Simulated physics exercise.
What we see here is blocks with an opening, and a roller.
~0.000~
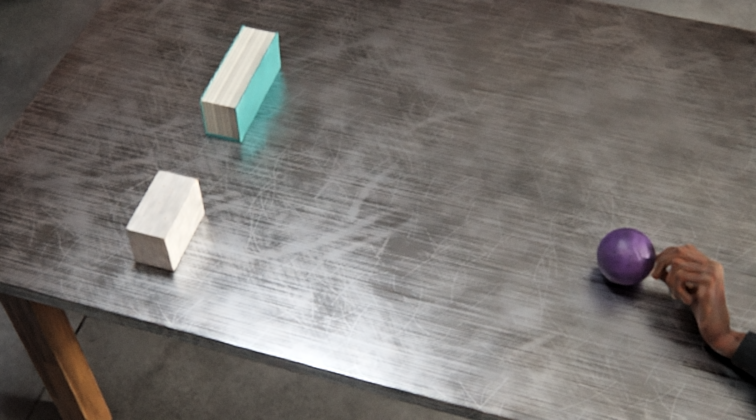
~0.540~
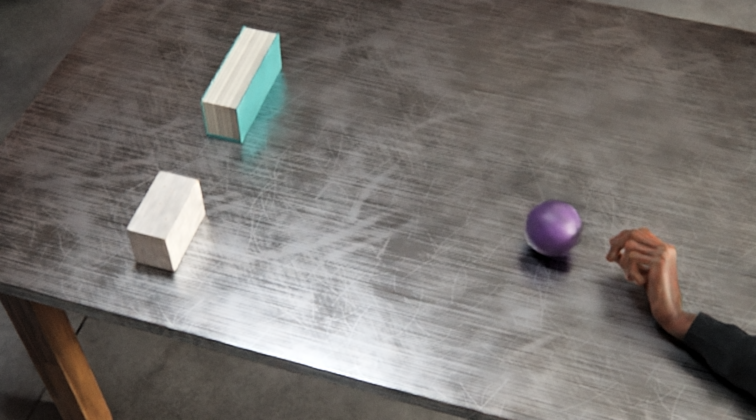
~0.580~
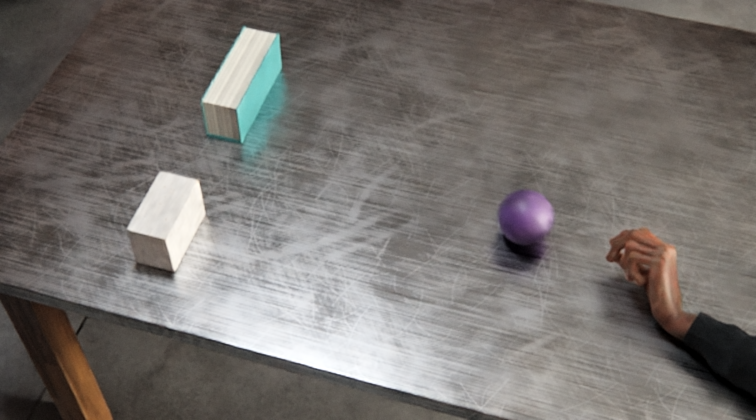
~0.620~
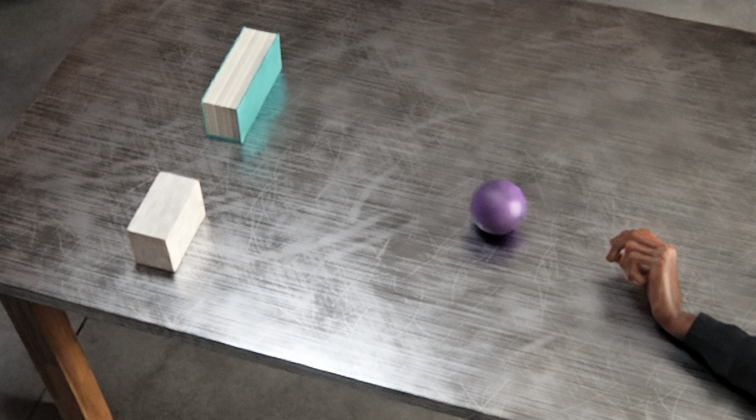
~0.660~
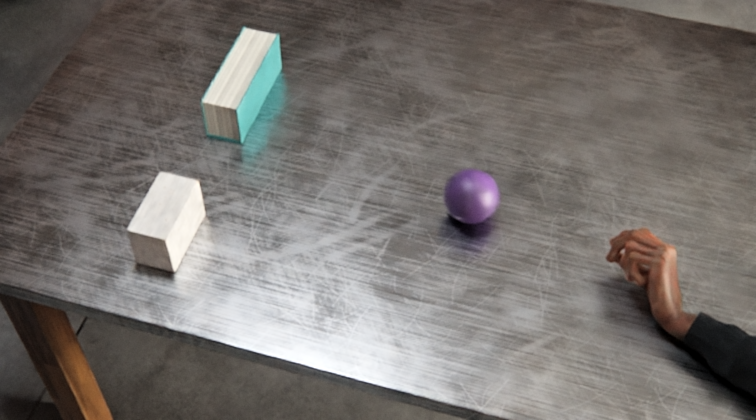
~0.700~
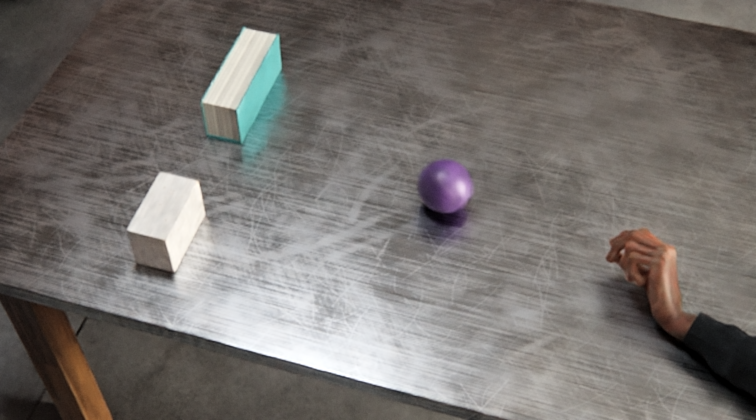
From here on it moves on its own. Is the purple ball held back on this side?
Yes. My bet is it is checked by the obstacles.
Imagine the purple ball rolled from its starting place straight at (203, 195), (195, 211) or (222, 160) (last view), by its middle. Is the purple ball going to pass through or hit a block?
In order, it meets a block, then meets a block, then clears the gap.
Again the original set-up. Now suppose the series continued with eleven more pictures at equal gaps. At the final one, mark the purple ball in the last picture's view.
I'd put it somewhere near (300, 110).
By 1.04 s, purple ball coming back near (284, 115).
By 1.66 s, purple ball coming back near (375, 91).
When it is over (2.3 s), the purple ball is stopped.
